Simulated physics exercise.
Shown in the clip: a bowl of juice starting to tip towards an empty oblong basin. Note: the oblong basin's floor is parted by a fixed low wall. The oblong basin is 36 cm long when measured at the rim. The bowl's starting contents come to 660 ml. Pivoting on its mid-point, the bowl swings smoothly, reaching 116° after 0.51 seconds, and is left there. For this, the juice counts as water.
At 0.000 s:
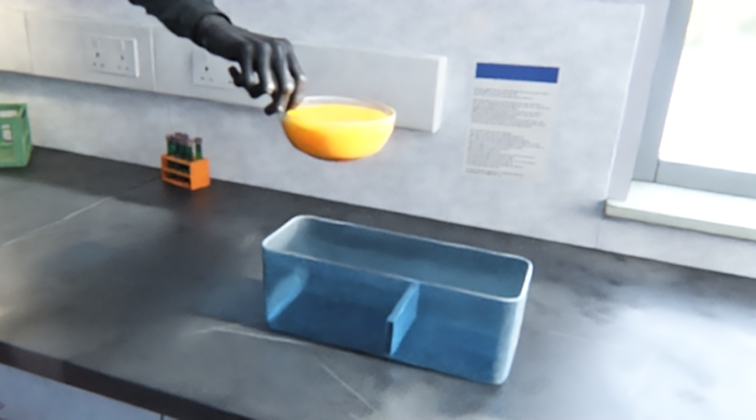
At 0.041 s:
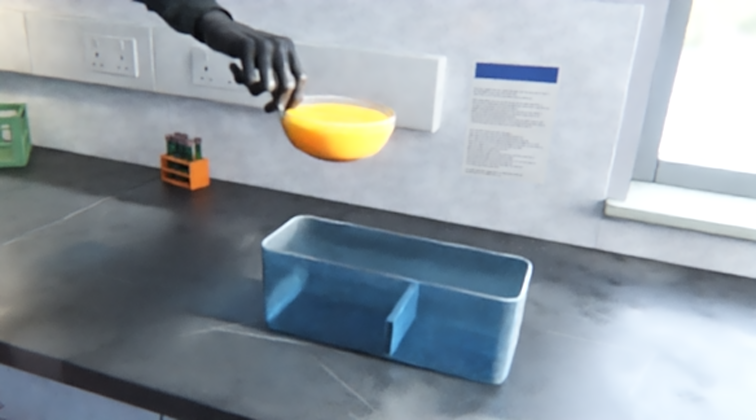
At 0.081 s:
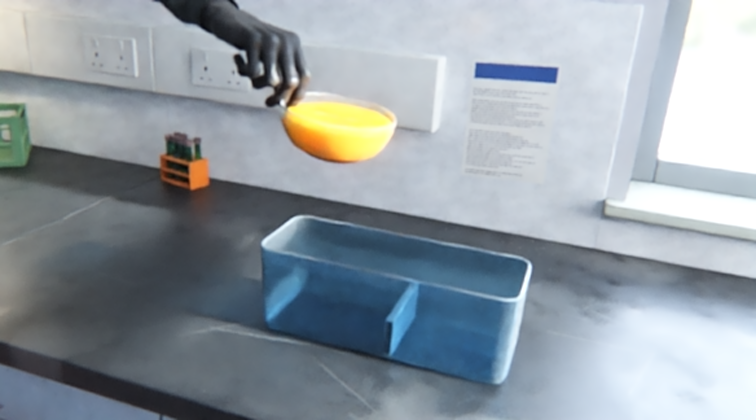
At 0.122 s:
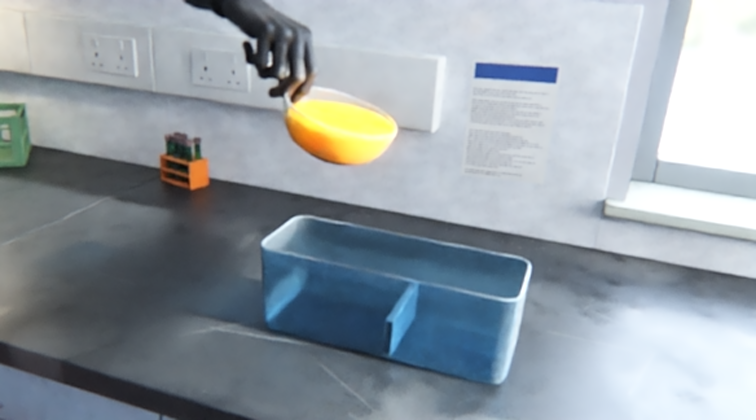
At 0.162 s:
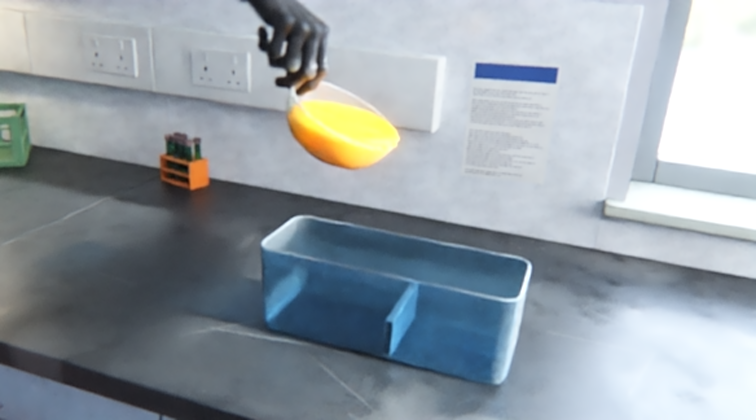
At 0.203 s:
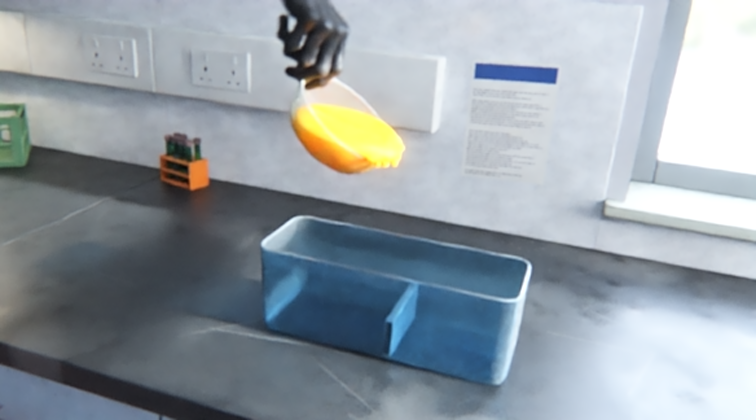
On a laboratory worktop, a dark hand tilting a clear bowl of orange juice rightward above an empty blue oblong basin.
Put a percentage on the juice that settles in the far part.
Roughly 56 per cent ends up there.
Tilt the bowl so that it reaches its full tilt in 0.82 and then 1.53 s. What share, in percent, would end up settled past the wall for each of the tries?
Result: 70 per cent, then 80 per cent.
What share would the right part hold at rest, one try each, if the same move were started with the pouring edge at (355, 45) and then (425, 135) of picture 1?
Result: 20 per cent, then 75 per cent.
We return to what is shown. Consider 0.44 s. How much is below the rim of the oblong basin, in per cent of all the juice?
Close to 62 in a hundred.
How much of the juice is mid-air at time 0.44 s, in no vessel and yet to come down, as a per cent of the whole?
Close to 38 in a hundred.
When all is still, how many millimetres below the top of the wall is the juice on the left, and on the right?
Roughly 44 mm on the left side and roughly 36 mm on the right.
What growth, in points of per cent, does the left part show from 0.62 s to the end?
Around 6 in a hundred.
Then, 0.44 s in, the tilt is 111° and 1 per cent is still to pour, 12 is left of the wall and 49 right of it.
Then, 0.62 s in, the tilt is 116° and 0 per cent is still to pour, 34 is left of the wall and 56 right of it.
Then, 0.81 s in, the tilt is 116° and 0 per cent is still to pour, 37 is left of the wall and 54 right of it.
Then, 1.01 s in, the tilt is 116° and 0 per cent is still to pour, 39 is left of the wall and 56 right of it.
Finally, 39 per cent lies left of the wall, 56 right of it and 5 outside.
